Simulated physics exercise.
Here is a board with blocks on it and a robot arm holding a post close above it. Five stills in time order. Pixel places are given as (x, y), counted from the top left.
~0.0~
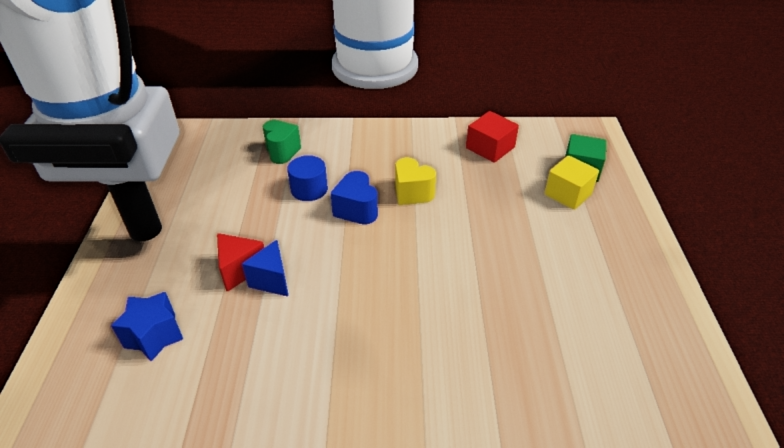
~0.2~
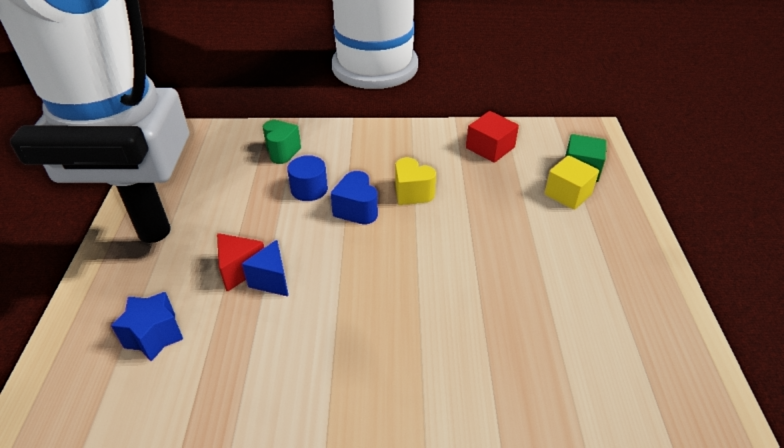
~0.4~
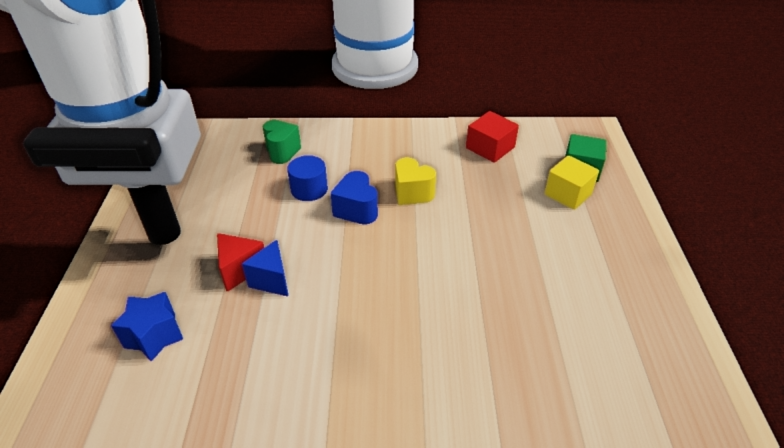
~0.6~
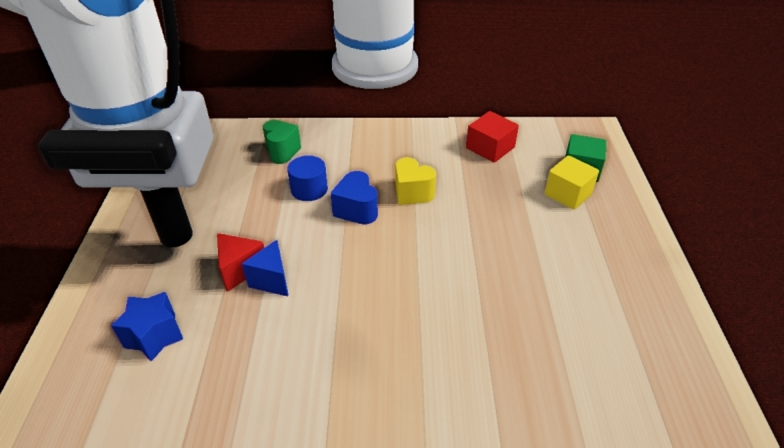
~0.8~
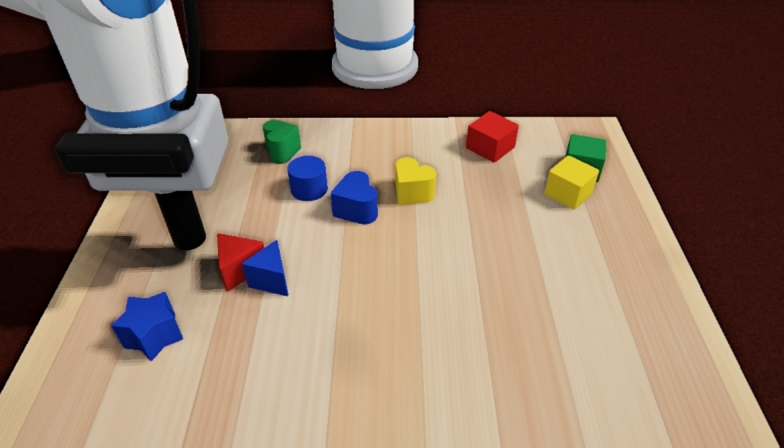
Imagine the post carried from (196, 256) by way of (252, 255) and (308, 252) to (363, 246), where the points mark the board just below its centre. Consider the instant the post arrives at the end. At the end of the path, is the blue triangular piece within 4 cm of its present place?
Going by the path, yes.
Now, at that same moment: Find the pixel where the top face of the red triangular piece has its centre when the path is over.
At (308, 251).
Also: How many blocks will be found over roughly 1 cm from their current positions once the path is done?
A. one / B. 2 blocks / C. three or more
Option B.
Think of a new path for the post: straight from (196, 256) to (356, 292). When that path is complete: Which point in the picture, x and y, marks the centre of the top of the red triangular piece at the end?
For the centre of its top, I'd go with (382, 284).
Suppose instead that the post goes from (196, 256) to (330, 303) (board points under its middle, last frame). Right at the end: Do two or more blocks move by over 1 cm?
Yes - that is the case.
What follows on the original path. One third of the way, post at (248, 239); red triangular piece at (268, 248), turned 40° clockwise; blue triangular piece at (281, 268), turned 45° clockwise.
Two thirds of the way, post at (306, 235); red triangular piece at (307, 251), turned 95° clockwise; blue triangular piece at (286, 276), turned 80° clockwise.
At the end, post at (362, 229); red triangular piece at (308, 251), turned 95° clockwise; blue triangular piece at (286, 276), turned 80° clockwise; blue heart-shaped block not moved.
